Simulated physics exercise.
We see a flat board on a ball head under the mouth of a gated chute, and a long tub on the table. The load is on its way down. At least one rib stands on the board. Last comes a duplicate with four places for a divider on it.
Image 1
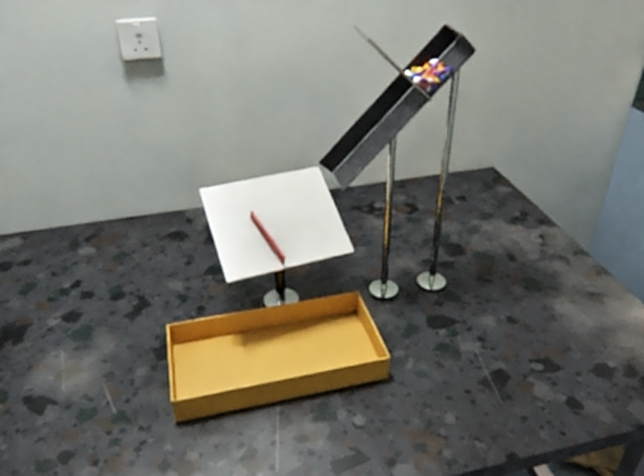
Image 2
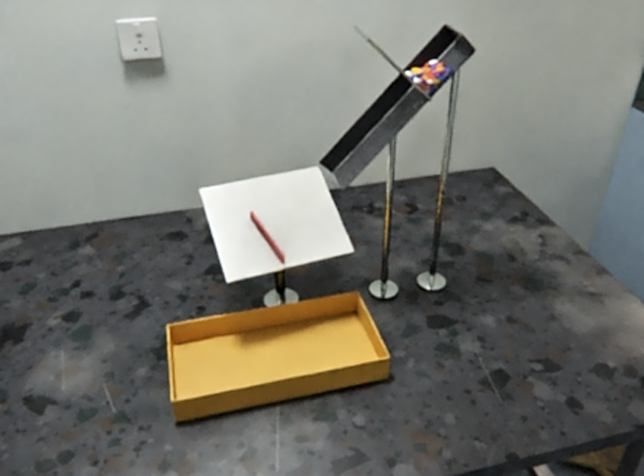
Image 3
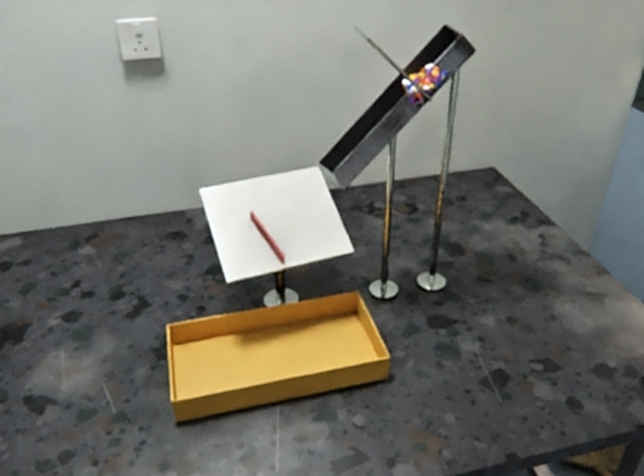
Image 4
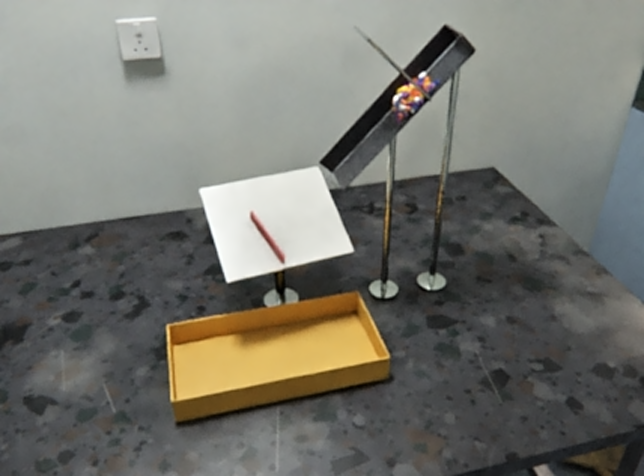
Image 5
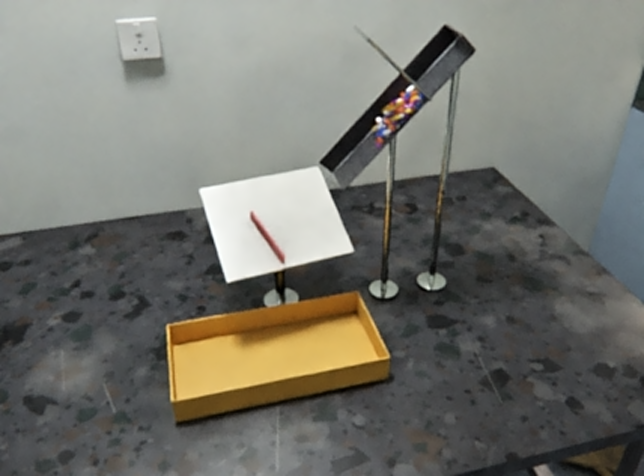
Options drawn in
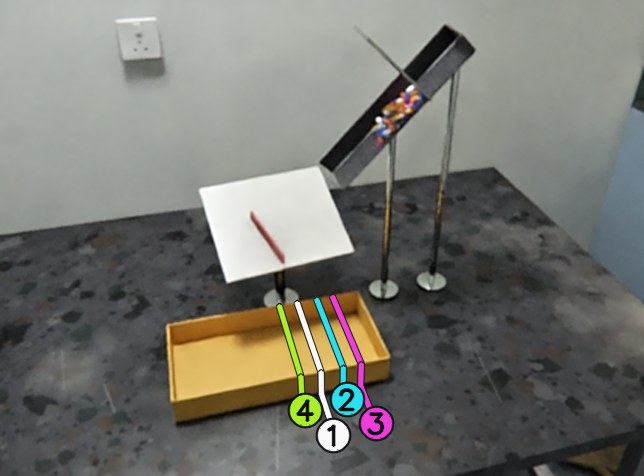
Colourful jelly beans sliding down a sloping black chute, spreading out above a tilted white board with a red rib.
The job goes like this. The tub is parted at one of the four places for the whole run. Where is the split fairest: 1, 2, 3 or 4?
1 is best.
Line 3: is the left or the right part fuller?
The left side.
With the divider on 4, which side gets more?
The right side.
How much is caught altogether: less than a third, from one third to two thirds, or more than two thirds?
More than two thirds.
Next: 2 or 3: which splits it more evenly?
2 it is.
On the marked copy, line 1 crosses the front rim at (320, 371); line 2 crosses the front rim at (343, 366); line 3 crosses the front rim at (361, 363); line 4 crosses the front rim at (300, 375).
Choosing 1, of what is caught, about a third on the left of the divider, about two thirds on the right.
Choosing 2, of what is caught, most on the left of the divider, a small part on the right.
Choosing 3, of what is caught, all on the left of the divider, none on the right.
Choosing 4, of what is caught, a small part on the left of the divider, nearly all on the right.
